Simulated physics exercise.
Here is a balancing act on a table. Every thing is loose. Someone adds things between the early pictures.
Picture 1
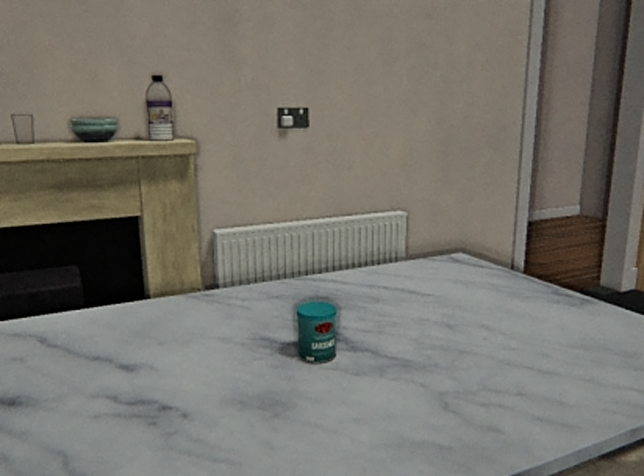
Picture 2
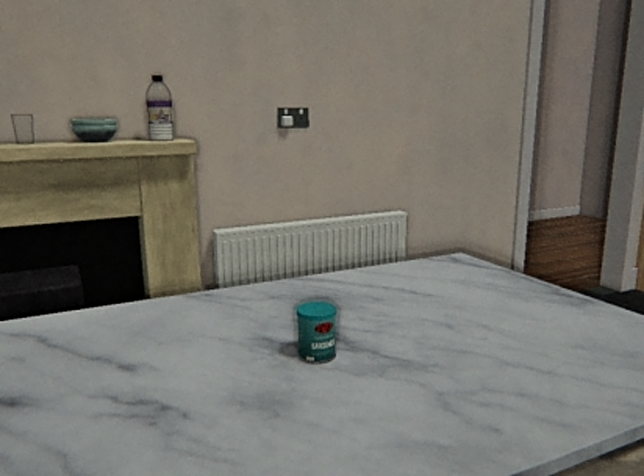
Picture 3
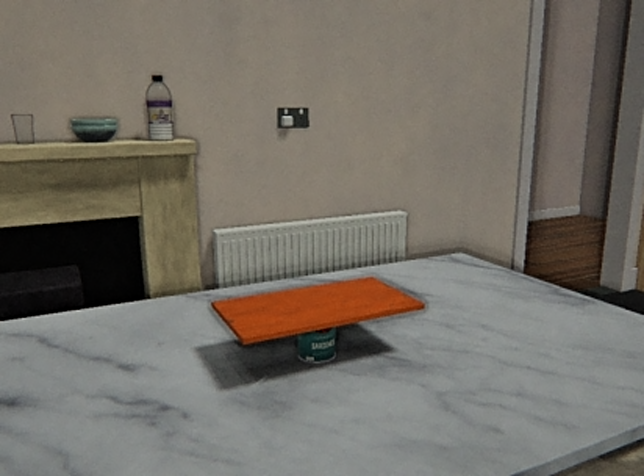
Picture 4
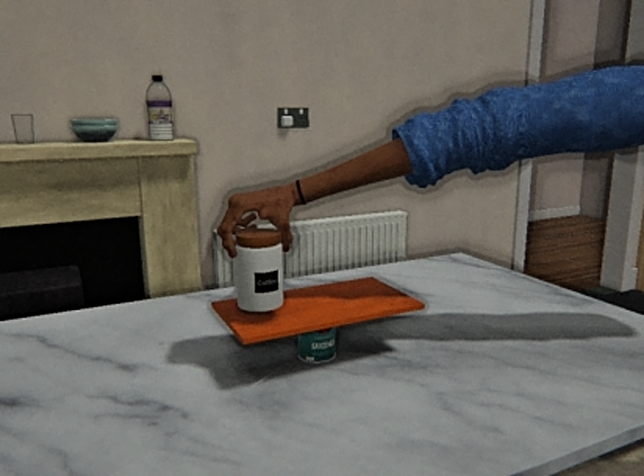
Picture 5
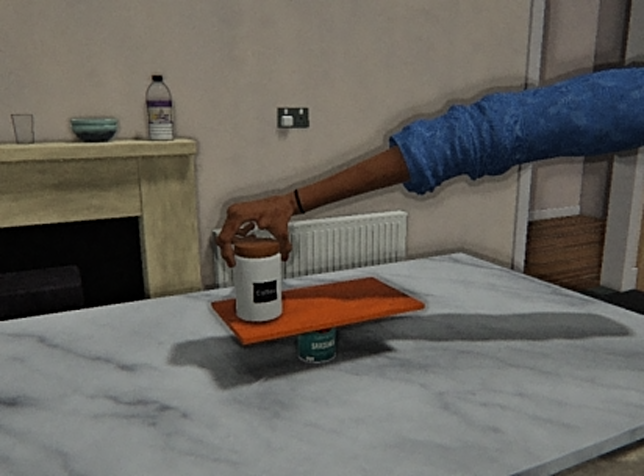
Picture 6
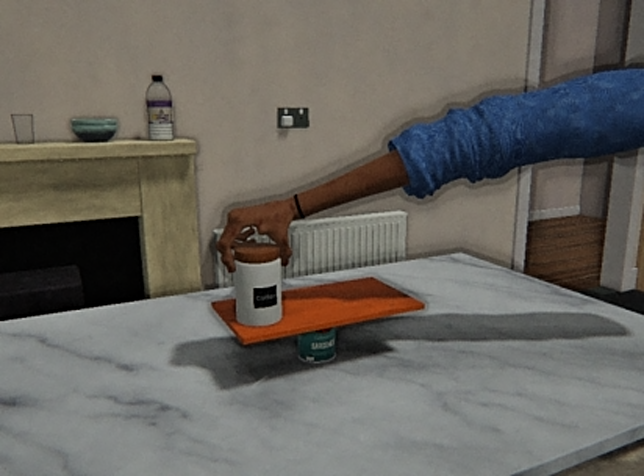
At first, a turquoise tin stands alone on a marble table, and nothing moves. Then an orange board appears lying across the top of the tin. Next, a hand reaching in from the right lowers a white jar onto the board's left side and keeps hold of its lid.
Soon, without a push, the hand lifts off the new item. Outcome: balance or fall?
Fall.
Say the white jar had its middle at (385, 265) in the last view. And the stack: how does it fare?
The stack then collapses.
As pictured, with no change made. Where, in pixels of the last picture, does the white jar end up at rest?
Near (161, 377).
Then, 0.40 s past the last view, white jar now fallen; orange board rocked 44° from its first pose.
Then, 0.60 s past the last view, orange board rocked 29° from its first pose.
Finally, fallen, white jar; moved from the start, orange board; turquoise tin still in place. Final places as the last picture's camera would see them, white jar near (161, 377). The stack comes apart.
